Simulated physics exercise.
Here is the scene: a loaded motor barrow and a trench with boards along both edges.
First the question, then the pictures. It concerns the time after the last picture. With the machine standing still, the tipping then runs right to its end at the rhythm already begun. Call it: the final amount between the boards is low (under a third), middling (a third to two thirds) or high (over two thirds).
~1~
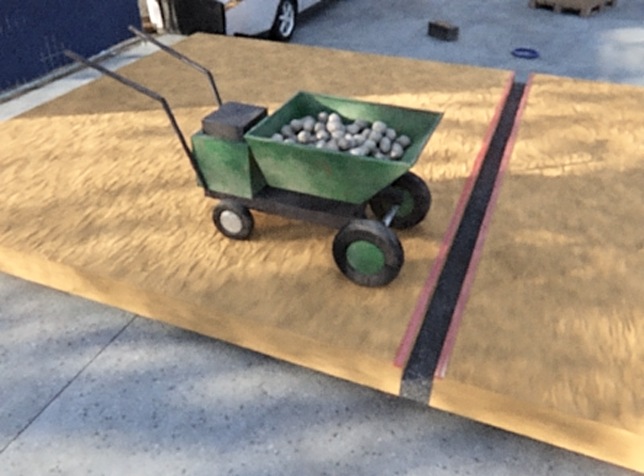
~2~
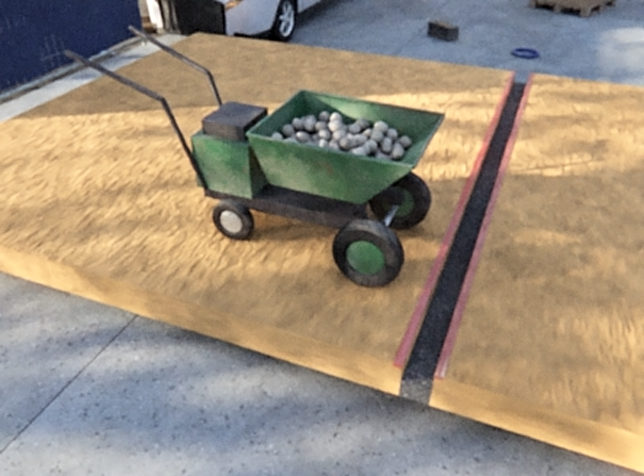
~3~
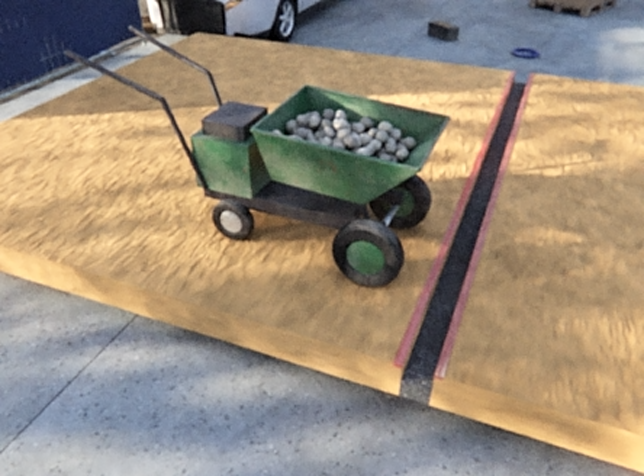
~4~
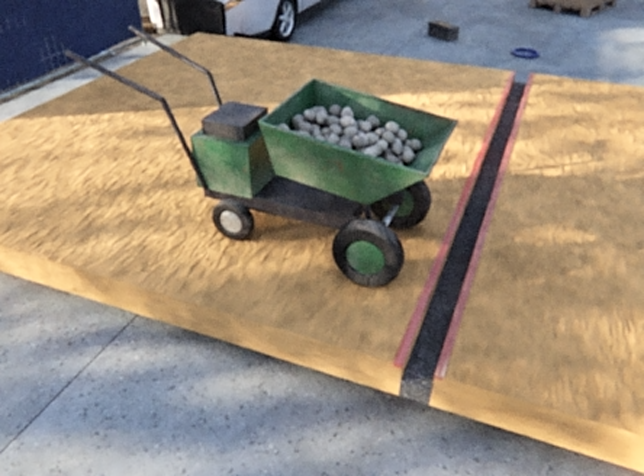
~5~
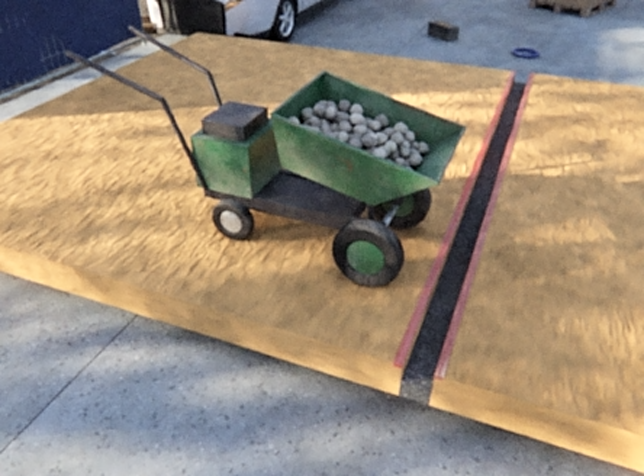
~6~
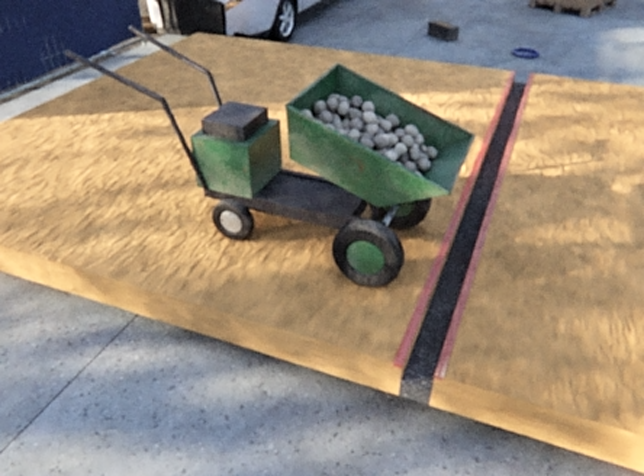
Low.
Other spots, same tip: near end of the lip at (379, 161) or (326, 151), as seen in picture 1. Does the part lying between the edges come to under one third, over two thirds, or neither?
Try one, under a third; try two, in the middle band.
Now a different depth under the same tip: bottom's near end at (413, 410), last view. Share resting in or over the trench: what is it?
Something like 0 %.
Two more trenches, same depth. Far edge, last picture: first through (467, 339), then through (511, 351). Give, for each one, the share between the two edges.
0 %, 60 %.
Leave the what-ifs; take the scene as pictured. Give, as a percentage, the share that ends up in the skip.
About 10 in a hundred.
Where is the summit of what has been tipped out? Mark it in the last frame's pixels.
Close to (526, 271).
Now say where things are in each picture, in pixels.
In the first picture, lip of the skip at (411, 167), level; top of the load at (323, 137), river pebbles; first edge of the trench at (413, 325); far edge at (452, 335), the trench under half as wide as the skip, and about half as deep as wide.
In the second picture, lip of the skip at (413, 168), level; top of the load at (324, 137).
In the third picture, lip of the skip at (419, 171), tipped barely; top of the load at (328, 134).
In the fourth picture, lip of the skip at (427, 176), tipped a little; top of the load at (335, 131).
In the fifth picture, lip of the skip at (437, 184), tipped a little; top of the load at (323, 125).
In the sixth picture, lip of the skip at (448, 193), tipped clearly; top of the load at (334, 120); first edge of the trench at (413, 325); far edge at (452, 335).
Soon, skip tipped steeply; all in the skip.
A while on, skip tipped steeply; most in the skip; about a quarter beyond it; a small part falling.
Towards the end, skip tipped right over; about a quarter in the skip; most beyond it.
Finally, skip tipped right over; a small part in the skip; none in or heaped over the trench; most beyond it.
